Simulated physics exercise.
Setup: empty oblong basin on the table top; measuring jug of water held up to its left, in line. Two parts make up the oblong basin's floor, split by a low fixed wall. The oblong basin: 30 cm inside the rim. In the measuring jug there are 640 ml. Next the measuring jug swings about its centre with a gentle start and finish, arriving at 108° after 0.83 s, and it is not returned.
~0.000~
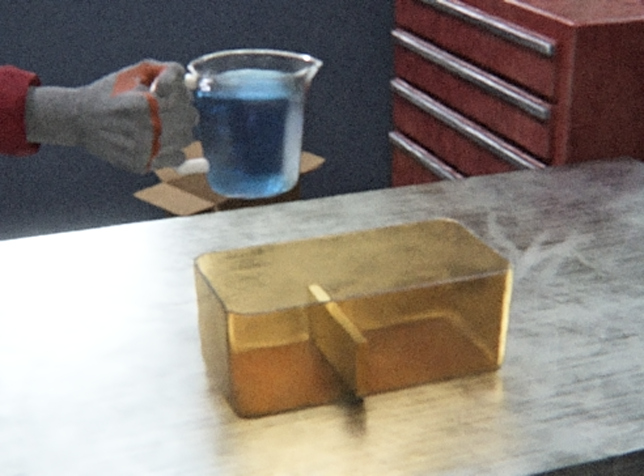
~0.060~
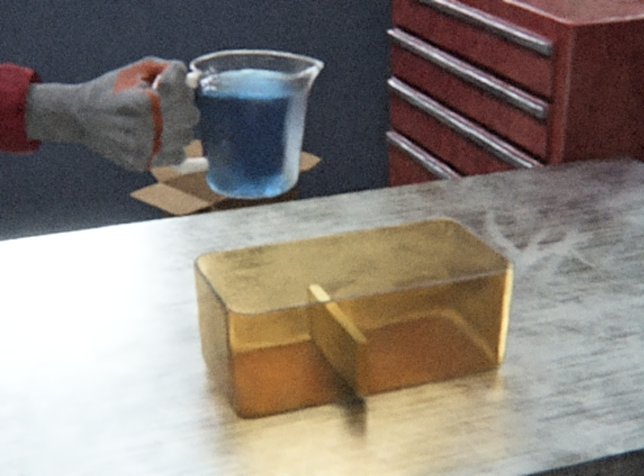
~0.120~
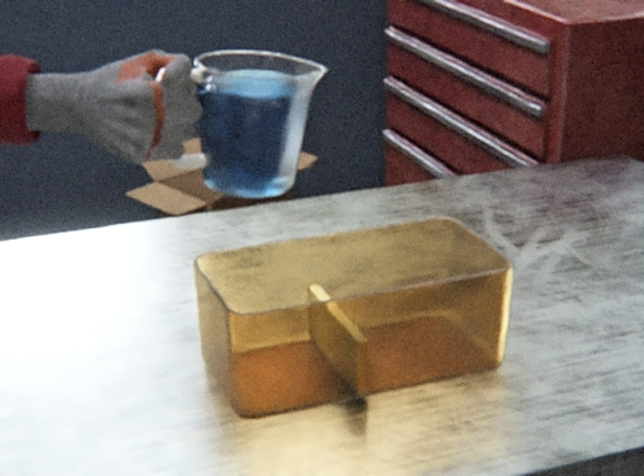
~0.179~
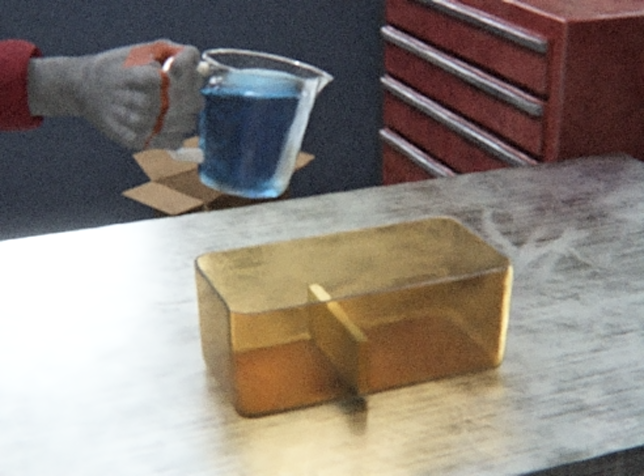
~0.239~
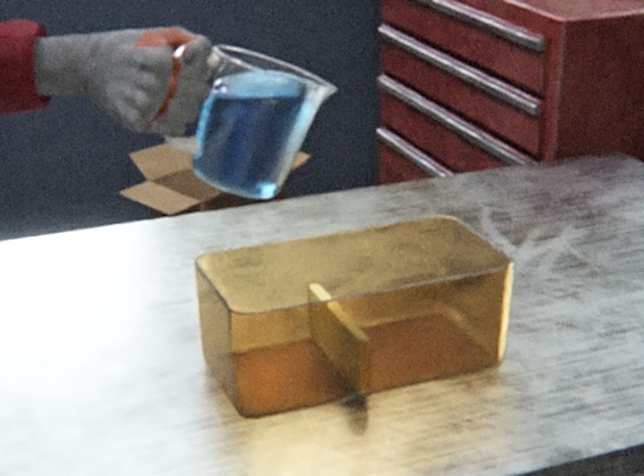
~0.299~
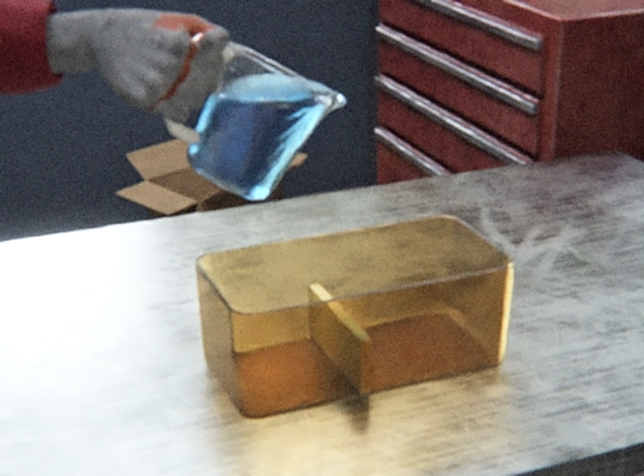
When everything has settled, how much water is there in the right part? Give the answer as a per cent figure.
96 out of 100.
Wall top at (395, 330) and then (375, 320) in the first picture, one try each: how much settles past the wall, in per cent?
I'd say 30 percent on the first go, 60 percent on the next.
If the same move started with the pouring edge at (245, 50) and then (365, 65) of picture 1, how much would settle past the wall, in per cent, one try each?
The first try gives around 15 percent, the second around 95 percent.
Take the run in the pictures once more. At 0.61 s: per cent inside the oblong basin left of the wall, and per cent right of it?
I'd say about 0 left and about 20 right.
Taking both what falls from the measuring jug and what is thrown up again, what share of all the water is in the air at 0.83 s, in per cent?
It comes to some 14 percent of the total.
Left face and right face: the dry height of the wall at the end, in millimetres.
Close to 60 mm left and close to 34 mm right.
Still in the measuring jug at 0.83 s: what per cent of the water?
Close to 8 in a hundred.
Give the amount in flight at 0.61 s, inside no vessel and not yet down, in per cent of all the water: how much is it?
Around 28 percent.
Then, 0.61 s in, the tilt is 90° and 53 per cent is still to pour, 0 is left of the wall and 20 right of it.
Then, 0.83 s in, the tilt is 108° and 8 per cent is still to pour, 1 is left of the wall and 77 right of it.
Then, 1.07 s in, the tilt is 108° and 0 per cent is still to pour, 2 is left of the wall and 96 right of it.
Then, 1.33 s in, the tilt is 108° and 0 per cent is still to pour, 3 is left of the wall and 96 right of it.
Finally, 3 per cent lies left of the wall, 96 right of it and 1 outside.
